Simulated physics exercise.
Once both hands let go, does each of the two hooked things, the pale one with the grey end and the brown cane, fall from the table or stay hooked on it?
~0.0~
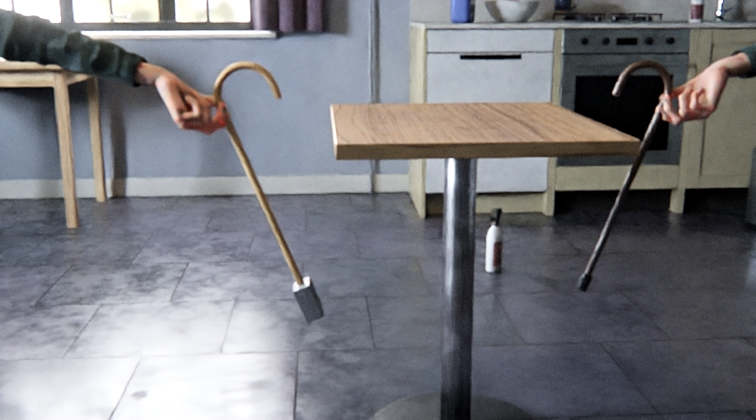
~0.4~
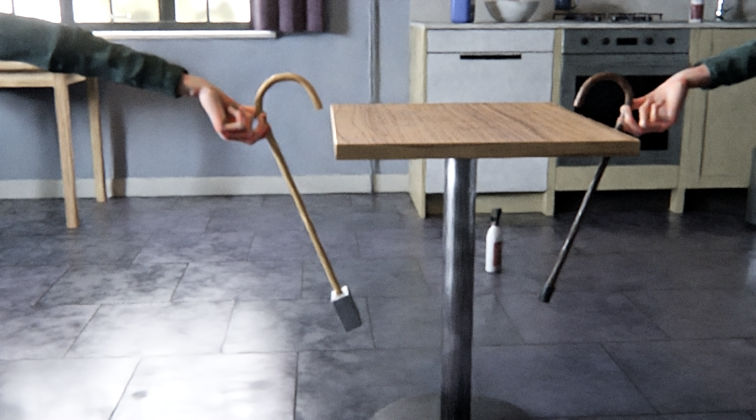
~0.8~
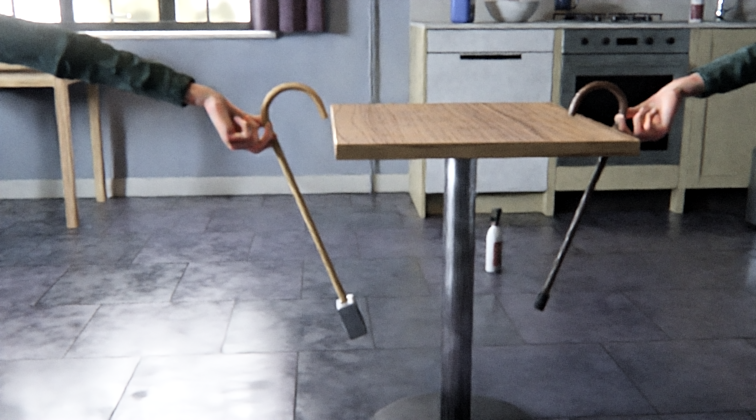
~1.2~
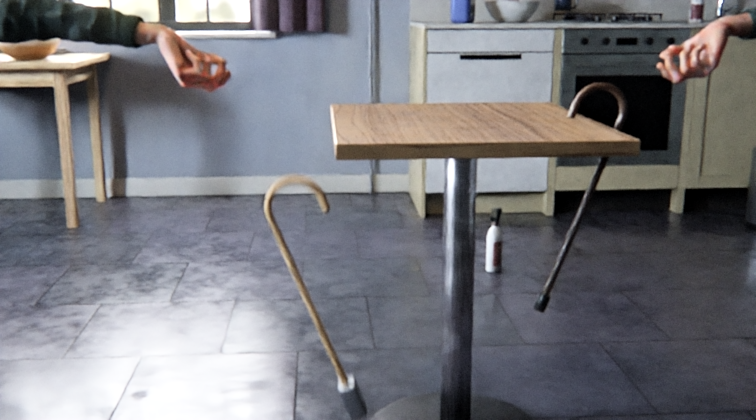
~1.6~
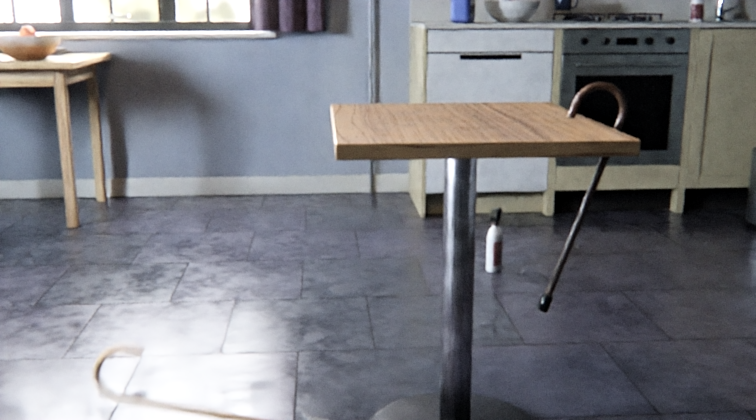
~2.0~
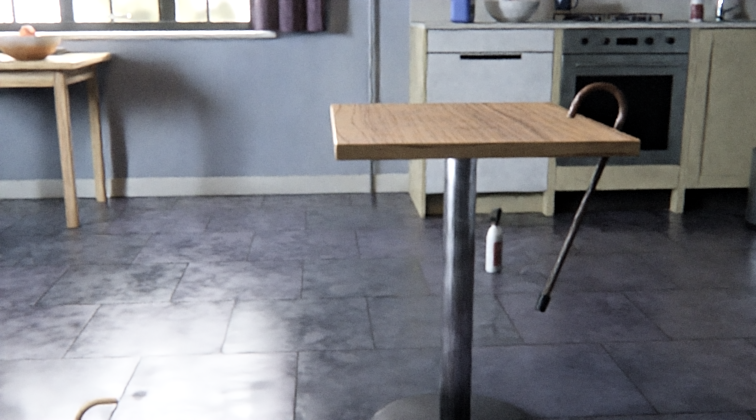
The pale one with the grey end slips off and falls to the floor. The brown cane stays hooked on the right edge of the table.
